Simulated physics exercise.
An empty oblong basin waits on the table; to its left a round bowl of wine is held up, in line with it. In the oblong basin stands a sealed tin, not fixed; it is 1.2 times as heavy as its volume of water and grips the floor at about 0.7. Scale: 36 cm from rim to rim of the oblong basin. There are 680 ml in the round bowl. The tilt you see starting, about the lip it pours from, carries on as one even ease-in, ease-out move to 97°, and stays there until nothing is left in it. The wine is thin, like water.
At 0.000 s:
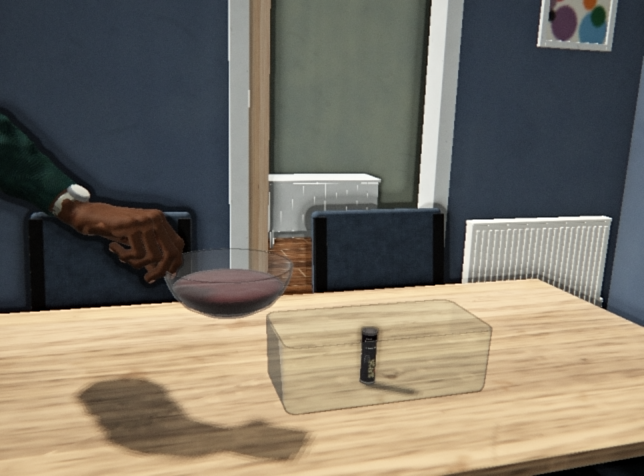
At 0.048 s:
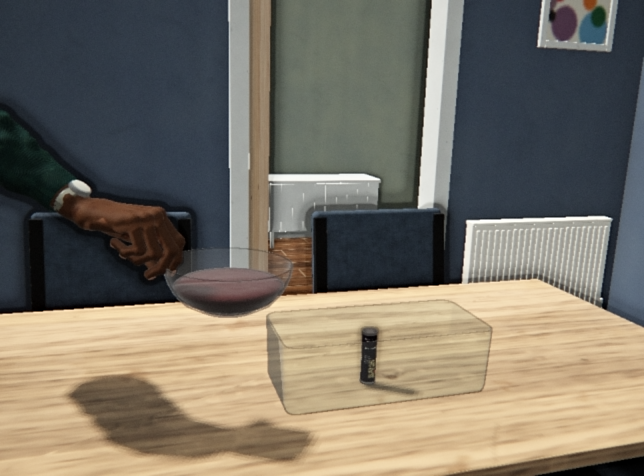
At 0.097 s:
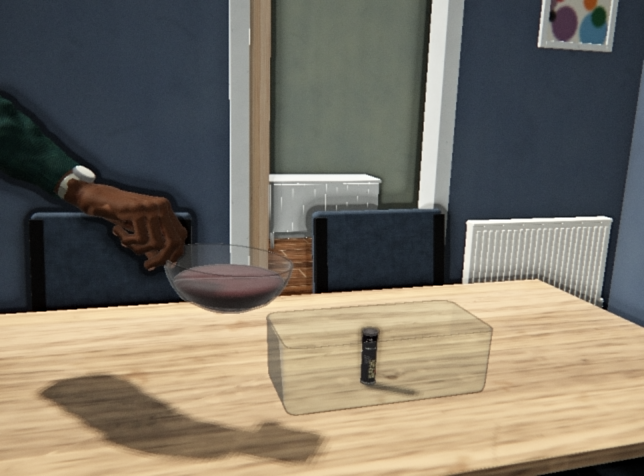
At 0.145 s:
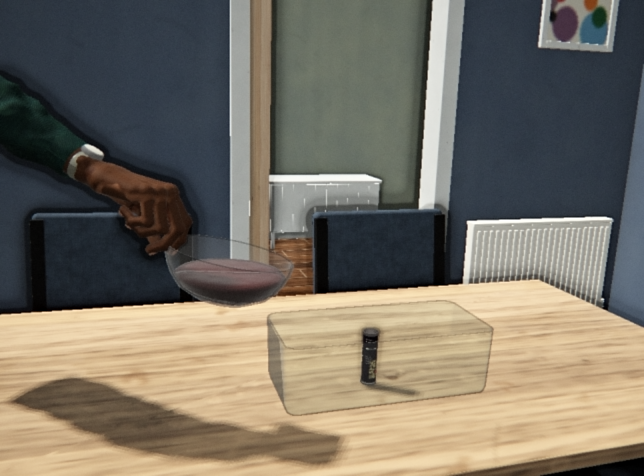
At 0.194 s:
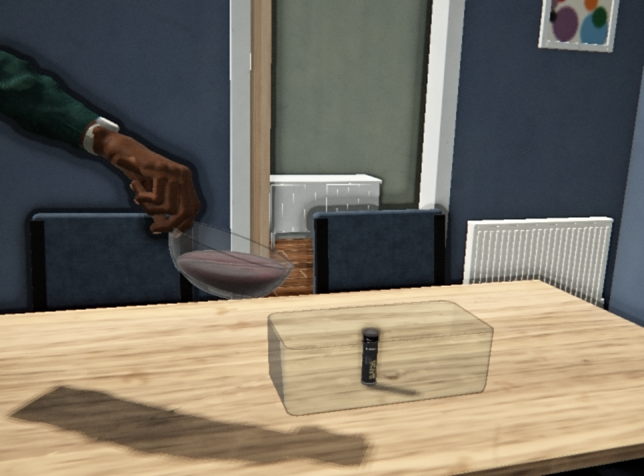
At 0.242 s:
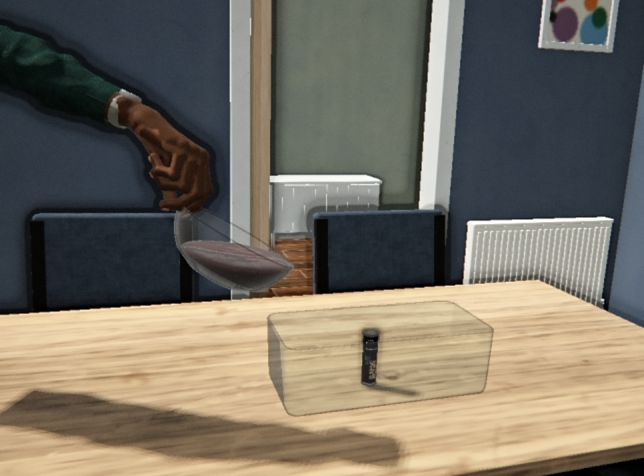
In a dining room with dark blue walls, a hand in a green sleeve holds a clear round bowl of dark red liquid above a wooden table, left of a see-through oblong basin with a small dark object. The hand rises, gradually tilting the bowl rightward toward the basin.
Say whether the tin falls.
It falls.
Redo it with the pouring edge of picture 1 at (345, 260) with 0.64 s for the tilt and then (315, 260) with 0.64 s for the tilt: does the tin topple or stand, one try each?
First it falls; then it stays up.
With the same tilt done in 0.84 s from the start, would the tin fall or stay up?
The tin falls.
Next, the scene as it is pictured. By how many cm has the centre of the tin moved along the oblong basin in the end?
About 8.5 cm.
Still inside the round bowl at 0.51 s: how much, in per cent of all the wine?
Some 24 per cent.
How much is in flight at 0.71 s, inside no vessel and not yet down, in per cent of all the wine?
Near 6 in a hundred.
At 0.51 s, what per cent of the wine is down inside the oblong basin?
About 8 per cent.
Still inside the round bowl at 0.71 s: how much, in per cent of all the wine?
Some 0 per cent.
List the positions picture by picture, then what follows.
Tilt 0°; pouring edge (290, 262); surface from (172, 286) to (282, 280); the oblong basin's rim runs from (275, 331) to (471, 315); the tin's top is at (370, 333), in the first frame.
Tilt 1°; pouring edge (291, 263); surface from (172, 284) to (282, 278), in the second frame.
Tilt 5°; pouring edge (291, 263); surface from (172, 279) to (283, 276), in the third frame.
Tilt 12°; pouring edge (291, 263); surface from (173, 271) to (284, 271), in the fourth frame.
Tilt 20°; pouring edge (291, 264); surface from (176, 260) to (286, 266), in the fifth frame.
Tilt 30°; pouring edge (290, 264); surface from (181, 246) to (288, 259), in the sixth frame.
By 0.51 s the tilt is 88° and 24 per cent is still to pour; the tin stands where it began.
By 0.71 s the tilt is 97° and 0 per cent is still to pour; the tin leans 34°.
By 0.92 s the tilt is 97° and 0 per cent is still to pour; the tin lies on its side.
By 1.14 s the tilt is 97° and 0 per cent is still to pour; the tin lies on its side.
At rest the tin lies on its side.
